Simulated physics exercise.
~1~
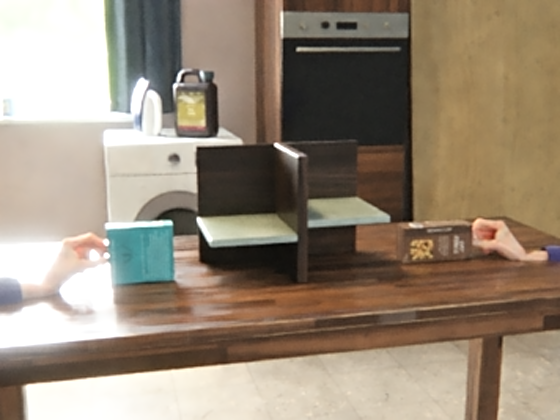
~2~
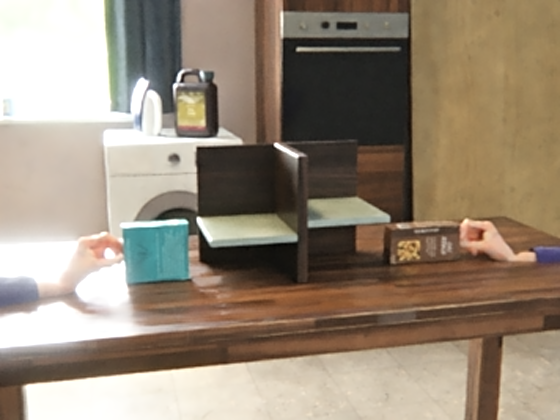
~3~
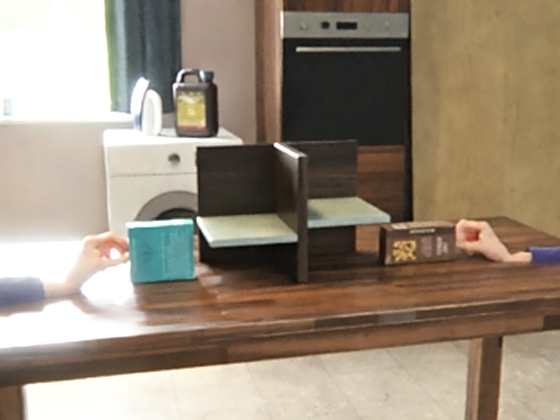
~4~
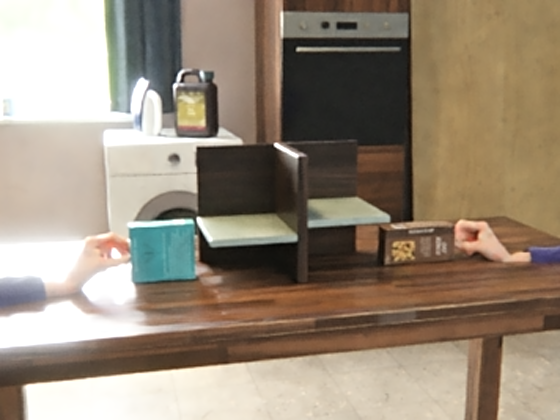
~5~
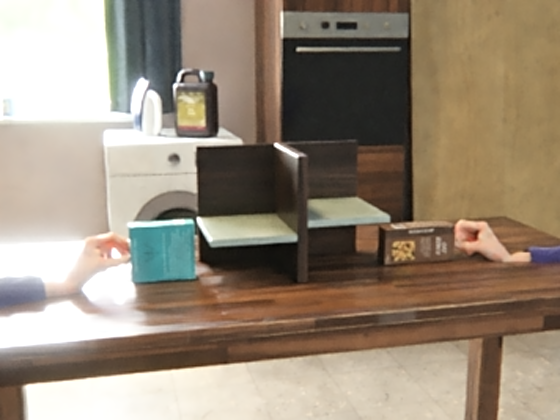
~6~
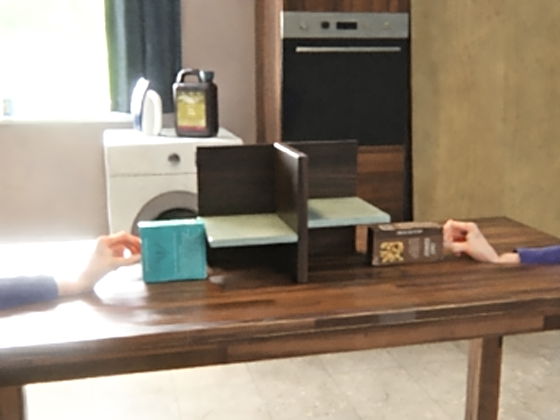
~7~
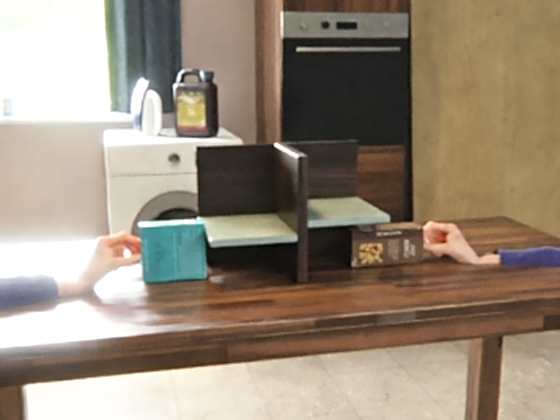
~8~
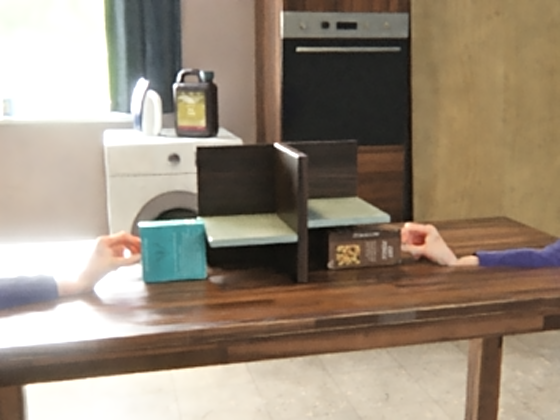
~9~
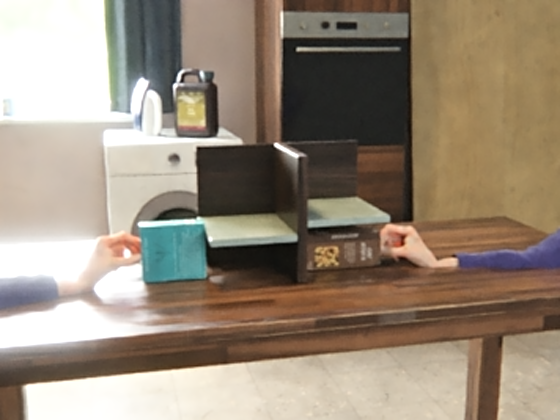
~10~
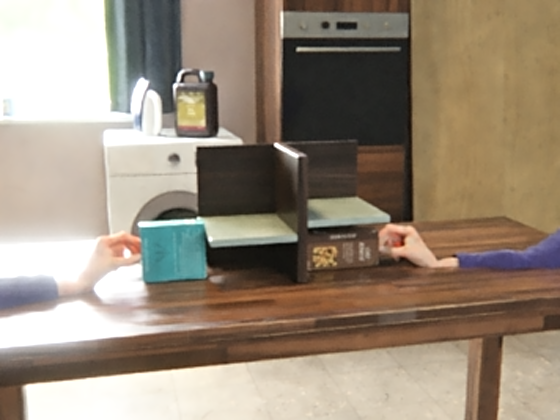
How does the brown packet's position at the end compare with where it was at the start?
At the start the brown packet is out on the table to the right of the shelf. By the end it has moved left and sits beneath the shelf's right side, close to the upright divider.
